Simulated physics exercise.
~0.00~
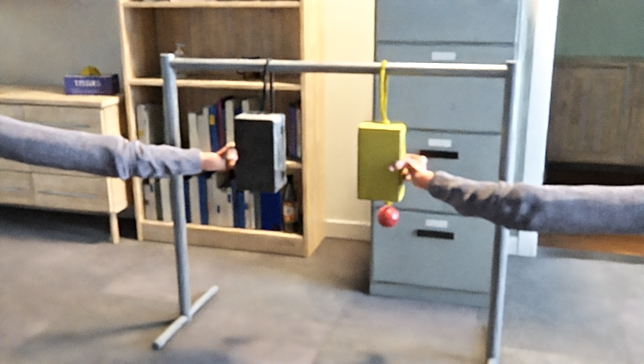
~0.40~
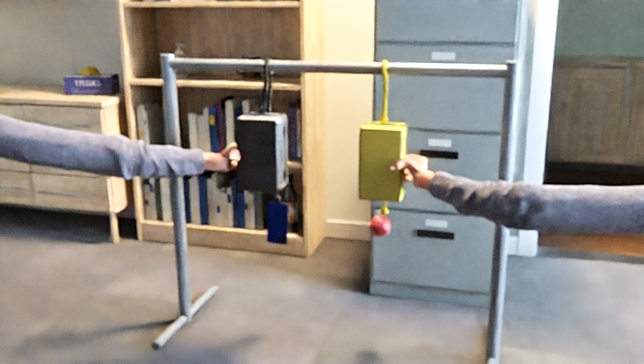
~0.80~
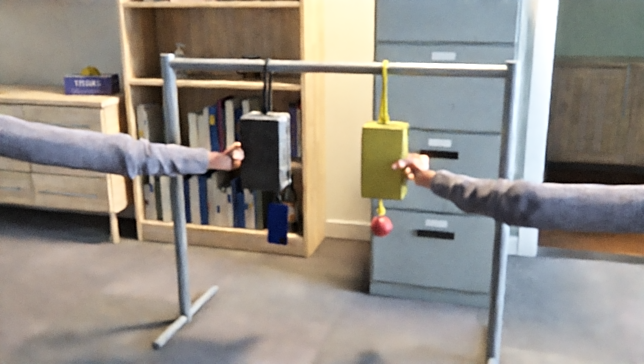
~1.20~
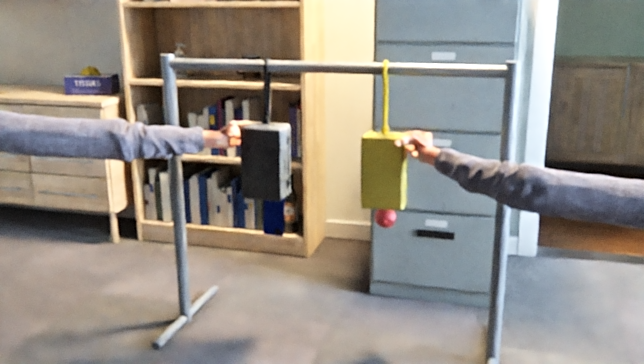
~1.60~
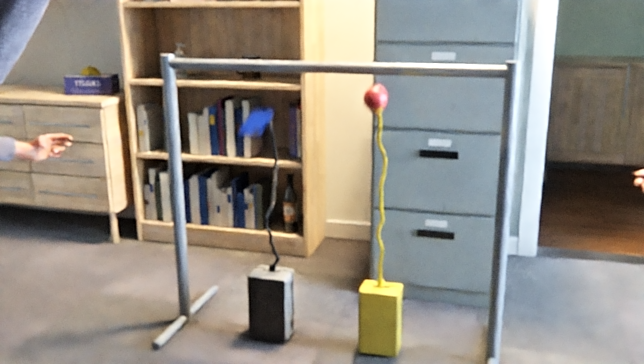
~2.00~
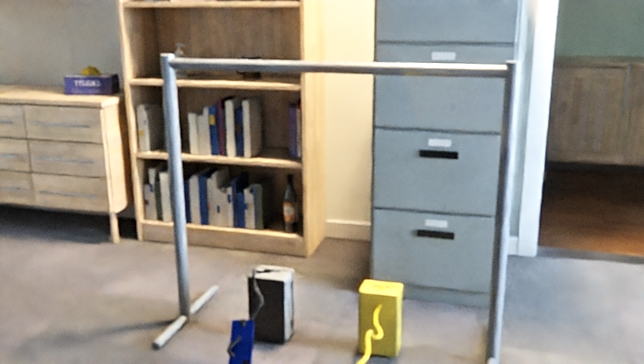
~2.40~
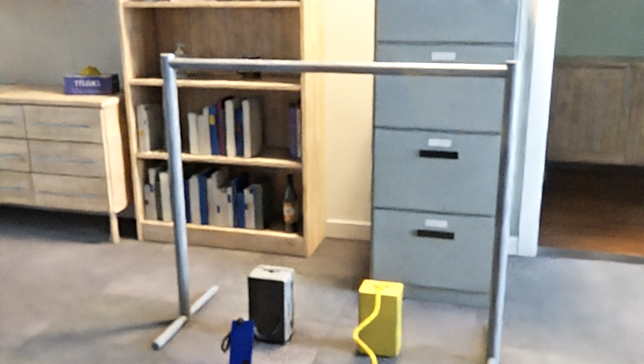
Office room with two hands releasing black and yellow cases hung over a metal rail, both dropping upright to the floor, ropes following.
